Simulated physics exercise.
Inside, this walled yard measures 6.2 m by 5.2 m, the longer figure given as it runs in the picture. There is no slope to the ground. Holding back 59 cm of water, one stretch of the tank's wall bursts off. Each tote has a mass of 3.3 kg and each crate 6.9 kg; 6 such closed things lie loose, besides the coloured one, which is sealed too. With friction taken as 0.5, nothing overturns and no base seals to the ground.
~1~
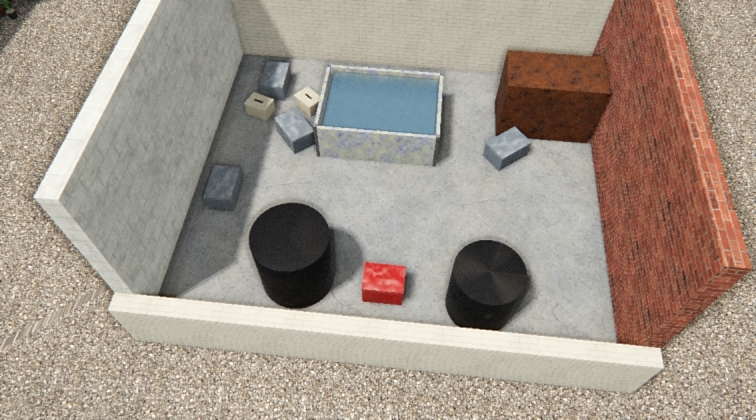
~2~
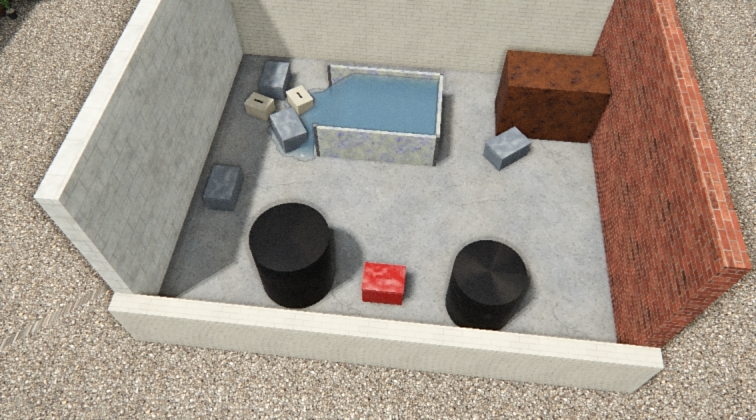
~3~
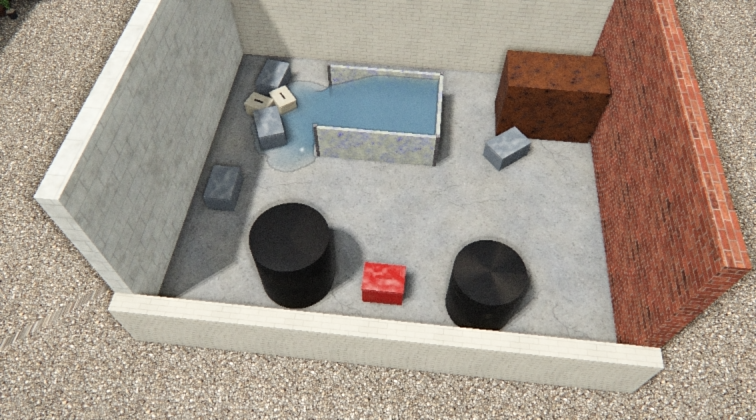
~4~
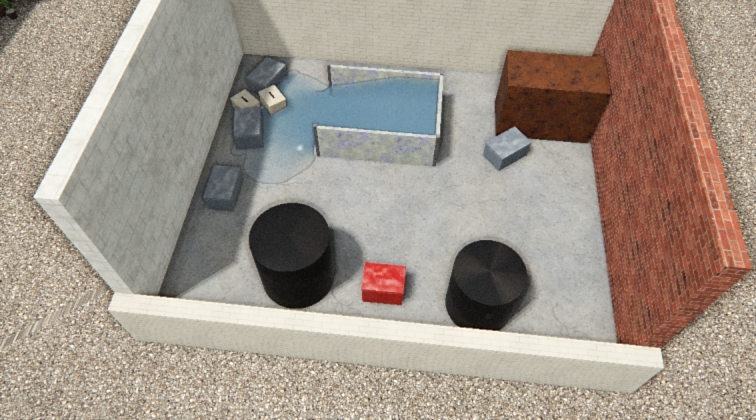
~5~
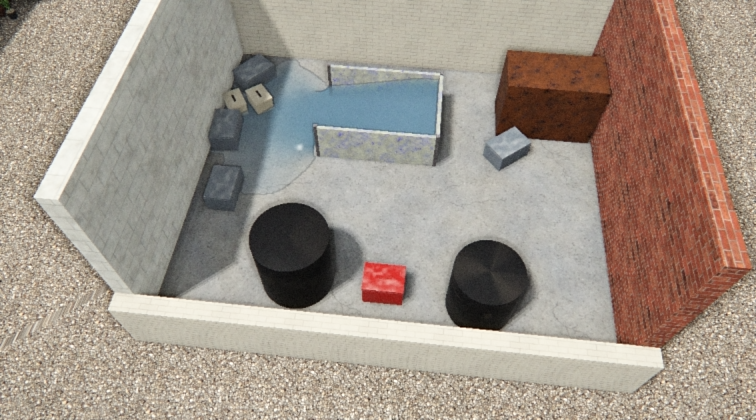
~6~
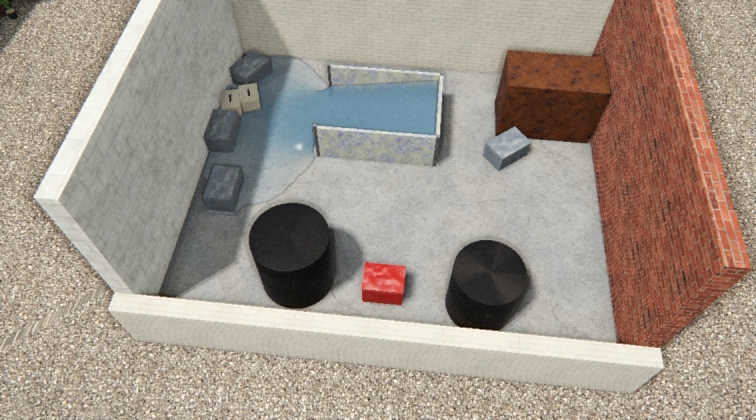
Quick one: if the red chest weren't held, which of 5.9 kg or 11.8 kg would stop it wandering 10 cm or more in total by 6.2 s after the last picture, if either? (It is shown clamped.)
Just the 11.8 kg.
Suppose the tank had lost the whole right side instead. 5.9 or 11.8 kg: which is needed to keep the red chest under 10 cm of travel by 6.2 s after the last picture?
So only the heavier pick.
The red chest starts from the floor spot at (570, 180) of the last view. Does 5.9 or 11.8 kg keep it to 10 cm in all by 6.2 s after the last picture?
Lab note - result: Lighter mass suffices.
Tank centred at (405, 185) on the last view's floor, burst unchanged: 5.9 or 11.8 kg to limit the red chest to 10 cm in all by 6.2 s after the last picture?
Lab note - in that case: No option works.
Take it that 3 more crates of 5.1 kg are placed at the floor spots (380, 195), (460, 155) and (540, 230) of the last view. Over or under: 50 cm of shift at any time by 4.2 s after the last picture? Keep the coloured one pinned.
In the given order, I'd say smaller, smaller, smaller.
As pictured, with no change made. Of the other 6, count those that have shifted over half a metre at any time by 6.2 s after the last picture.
The count comes to 5.
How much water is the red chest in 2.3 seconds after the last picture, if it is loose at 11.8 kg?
0 cm, roughly.
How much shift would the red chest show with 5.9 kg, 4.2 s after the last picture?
About 50 cm off its spot.
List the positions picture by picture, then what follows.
The red chest at (384, 277), on the bottom; water covers 2.4 m2; 0 of 7 have shifted, in the first frame.
The red chest at (384, 277) rests on the ground; 2.9 m2 under water; 2 of 7 have shifted, in the second frame.
The red chest at (384, 277), on the bottom; 3.9 m2 under water; 2 of 7 have shifted, in the third frame.
The red chest at (384, 277) rests on the ground; water covers 4.8 m2; 4 of 7 have shifted, in the fourth frame.
The red chest at (384, 277) rests on the ground; 6.1 m2 under water; 4 of 7 have shifted, in the fifth frame.
The red chest at (384, 277), on the bottom; 7.0 m2 under water; 4 of 7 have shifted, in the sixth frame.
Then, 0.6 s after the last picture the red chest would be 0 cm from its start with 5.9 kg and 0 cm from its start with 11.8 kg; 0 cm of water round it then.
Then, 2.3 s after the last picture the red chest would be 0 cm from its start with 5.9 kg and 0 cm from its start with 11.8 kg; 0 cm of water round it then.
Then, 4.2 s after the last picture the red chest would be 51 cm from its start with 5.9 kg and 0 cm from its start with 11.8 kg; 3 cm of water round it then.
Then, 6.2 s after the last picture the red chest would be 151 cm from its start with 5.9 kg and 0 cm from its start with 11.8 kg; 3 cm of water round it then.
